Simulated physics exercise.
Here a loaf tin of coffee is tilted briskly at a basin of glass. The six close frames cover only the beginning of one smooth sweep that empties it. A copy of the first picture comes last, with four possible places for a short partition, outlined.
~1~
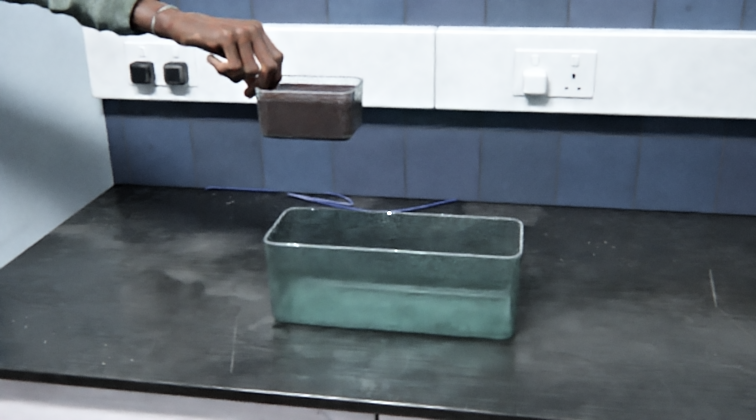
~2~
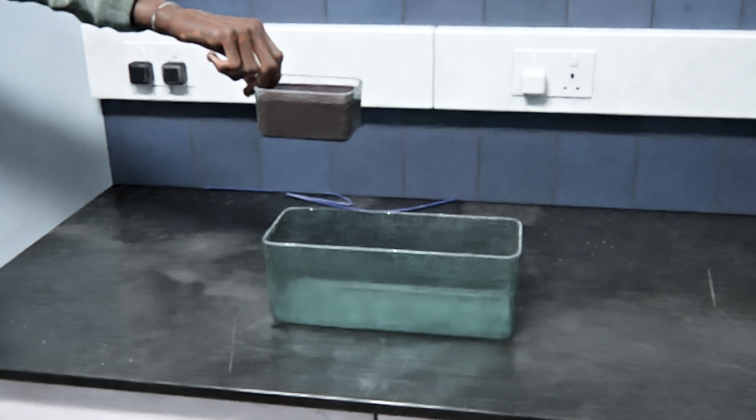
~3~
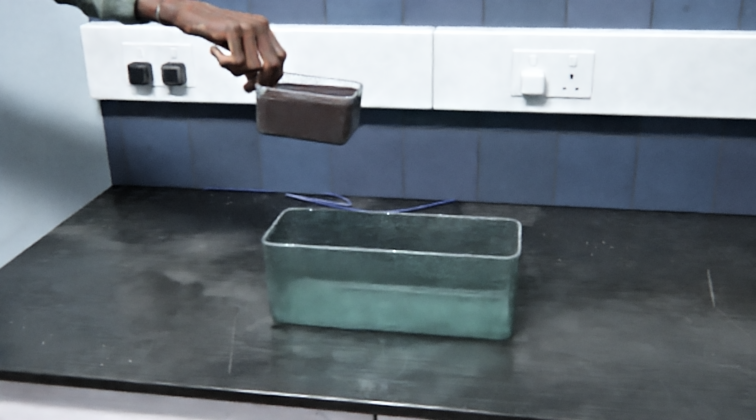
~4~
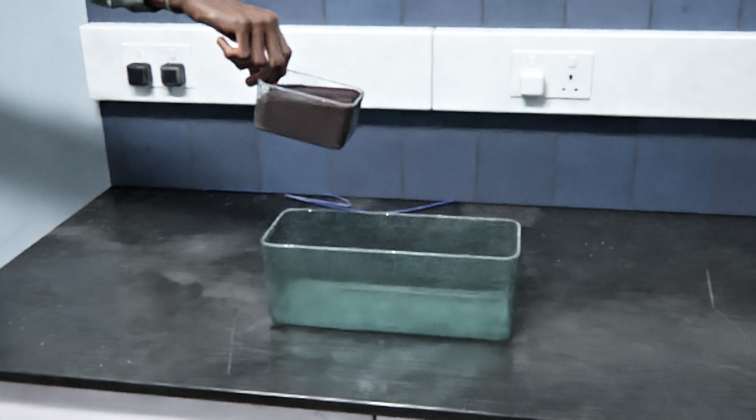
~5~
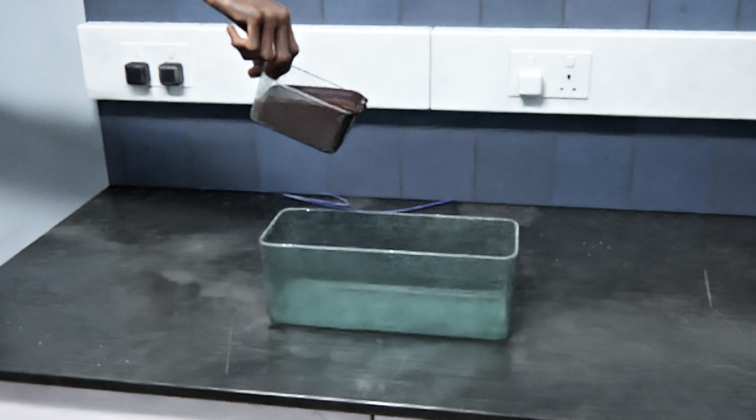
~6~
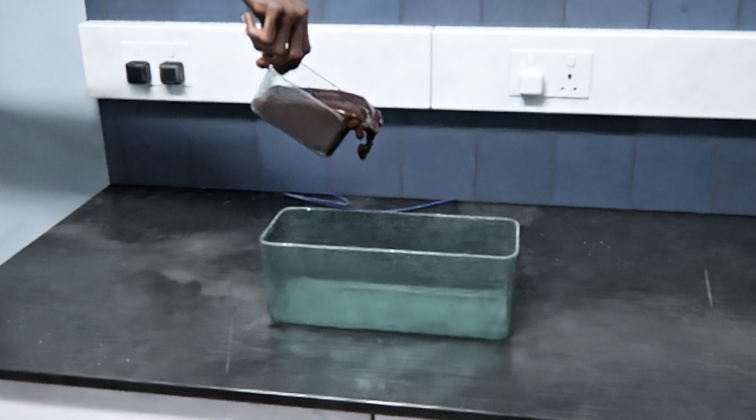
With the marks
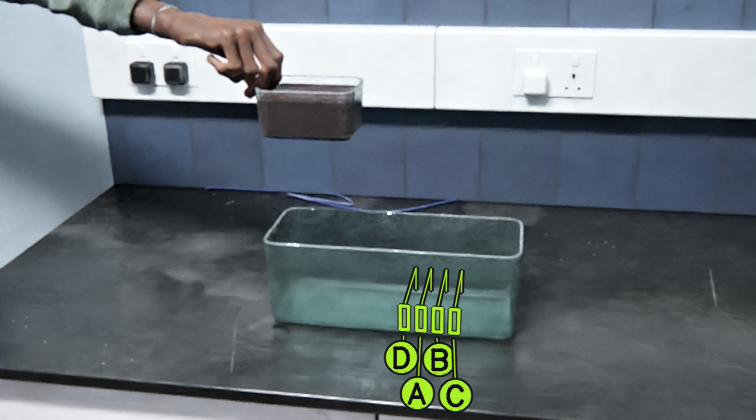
On a dark, scuffed worktop before a blue tiled wall with white socket panels, seen from slightly above, the view stays nearly still. A hand reaching from the upper left holds a small clear container of dark brown coffee above a long, greenish glass basin. The hand moves slightly right and tilts the container rightward, increasingly steeply, until coffee slides over its lip and hangs in uneven strands.
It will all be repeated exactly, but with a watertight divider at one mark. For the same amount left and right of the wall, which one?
A works best here.
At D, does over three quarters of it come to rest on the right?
No.
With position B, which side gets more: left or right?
The left one.
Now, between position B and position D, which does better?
D it is.
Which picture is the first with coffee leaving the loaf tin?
In picture 5.
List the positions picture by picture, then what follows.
The first picture shows upright, lip at (356, 85); basin from (273, 318) to (515, 336); nothing has left yet.
The second picture shows upright, lip at (356, 86); nothing has left yet.
The third picture shows tipped about 6°, lip at (357, 90); nothing has left yet.
The fourth picture shows tipped about 13°, lip at (358, 97); nothing has left yet.
The fifth picture shows tipped about 22°, lip at (358, 105); coffee is over the lip, down to (362, 110).
The sixth picture shows tipped about 33°, lip at (359, 114); coffee is over the lip, down to (364, 154).
In lime, A at (420, 336); B at (436, 338); C at (453, 339); D at (403, 335).
With A, about 50 % ends left of the wall and 48 % right of it.
With B, about 86 % ends left of the wall and 12 % right of it.
With C, about 88 % ends left of the wall and 10 % right of it.
With D, about 34 % ends left of the wall and 64 % right of it.
